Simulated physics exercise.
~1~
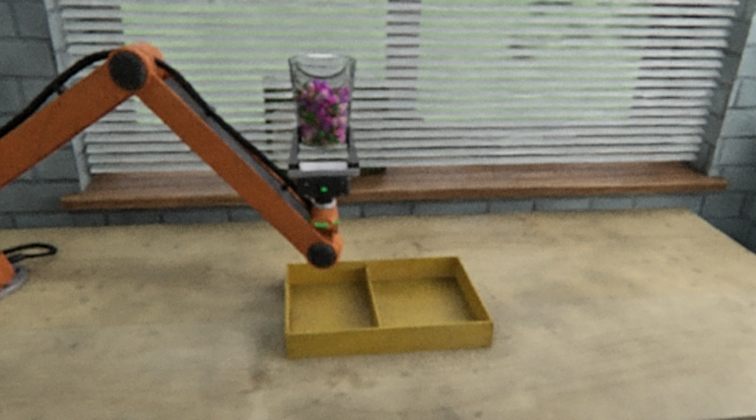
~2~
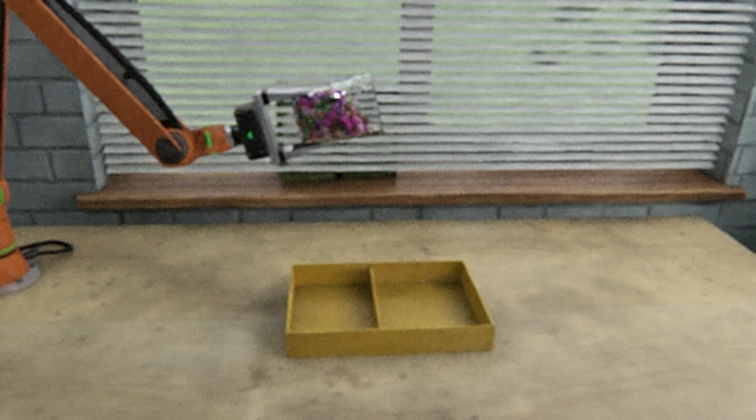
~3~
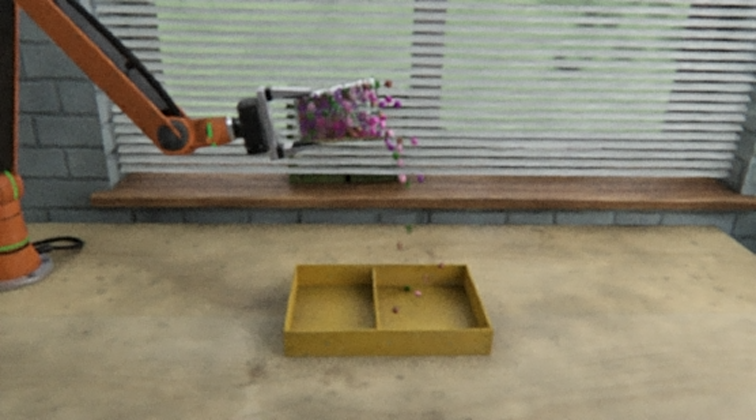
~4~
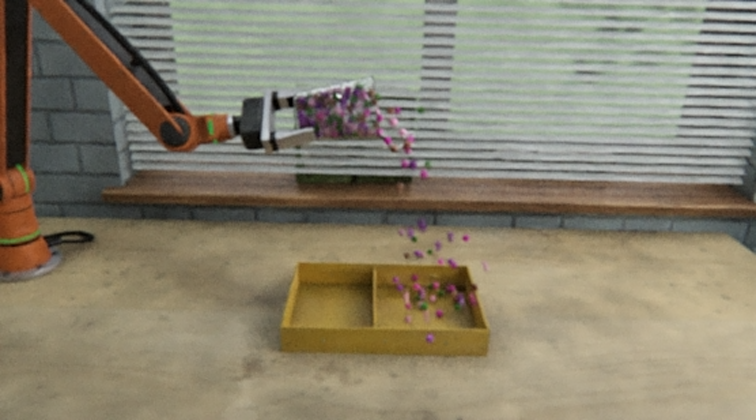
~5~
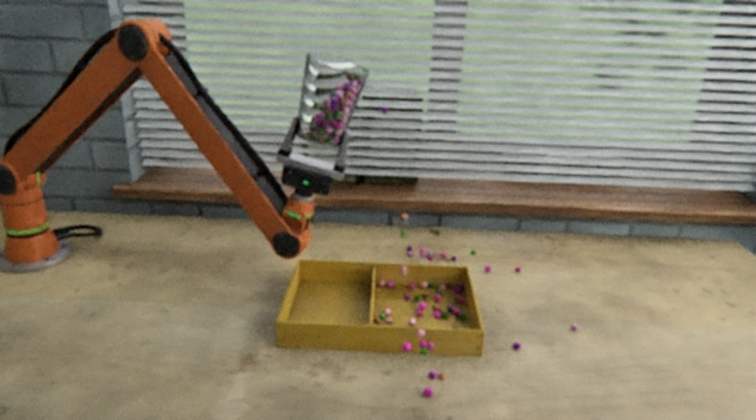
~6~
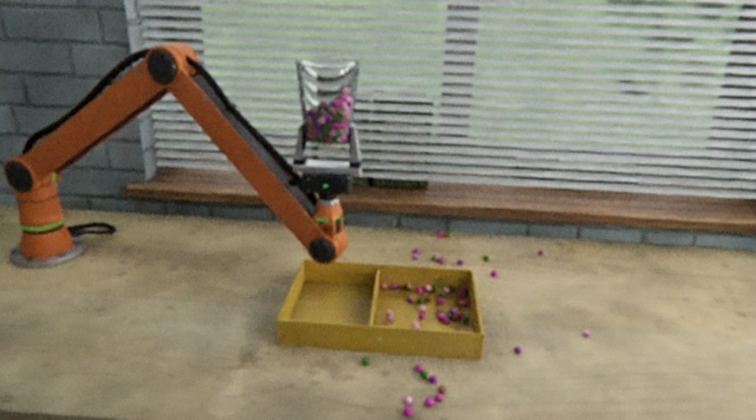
An orange robot arm tipped a clear beaker of small colourful sweets onto its side, spilling some into the right part of a yellow divided tray and others onto the table, then stood it upright again with many sweets still inside.
